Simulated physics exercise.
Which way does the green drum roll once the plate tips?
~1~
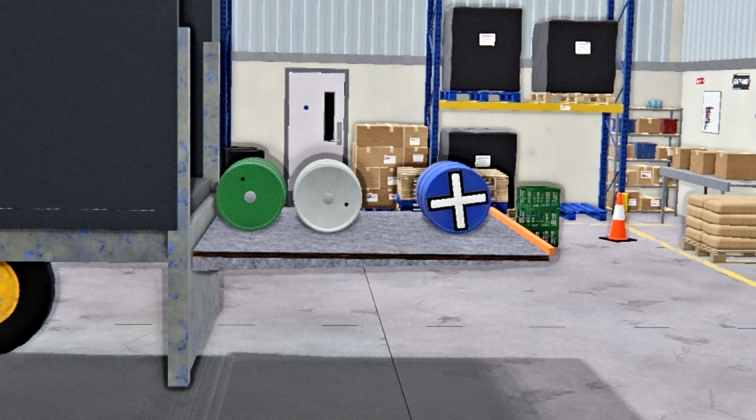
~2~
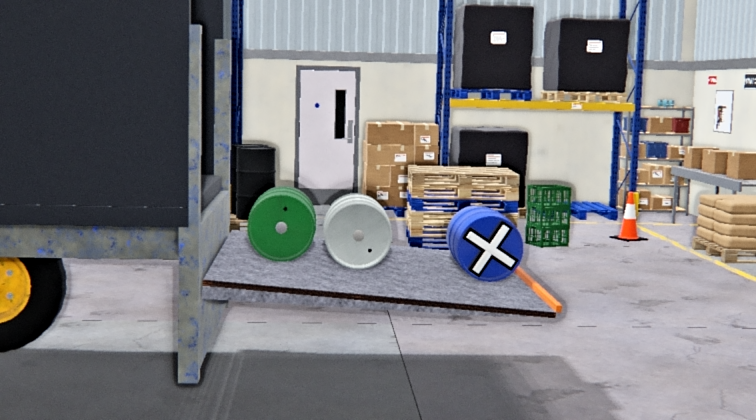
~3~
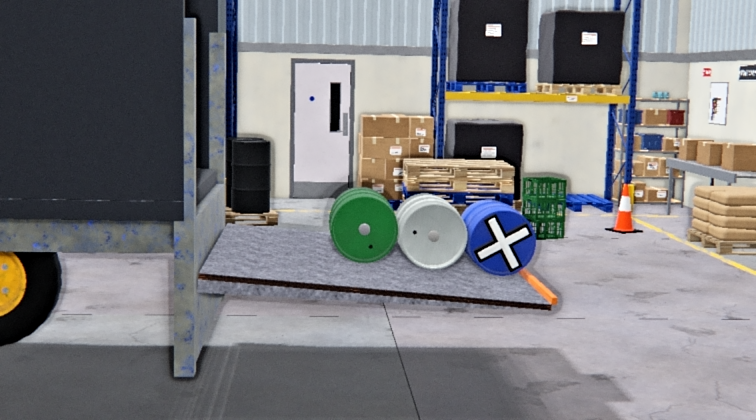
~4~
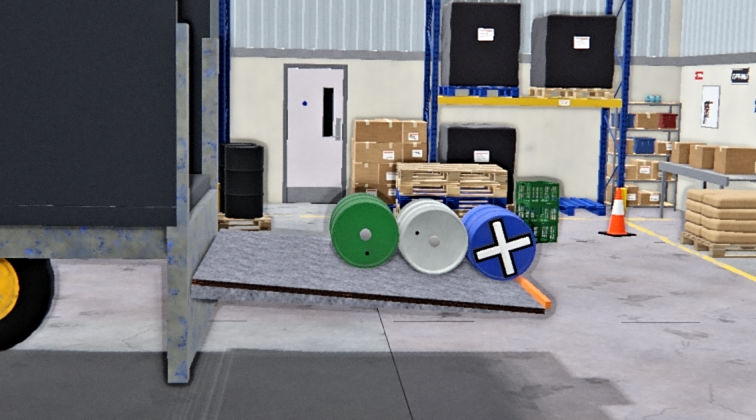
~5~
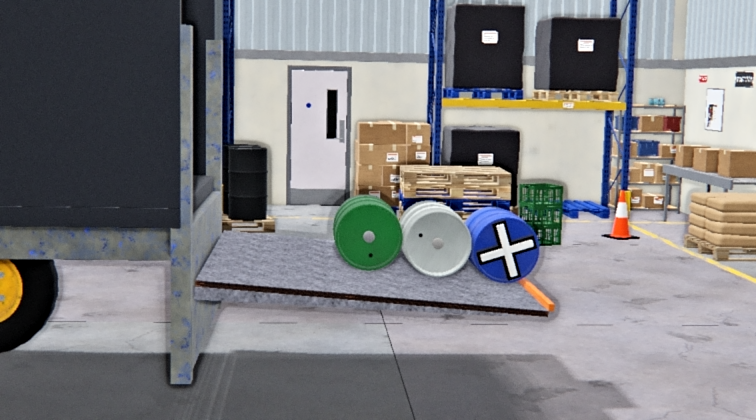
The green drum rolls to the right, down the sloping plate toward the white drum and the orange flap.
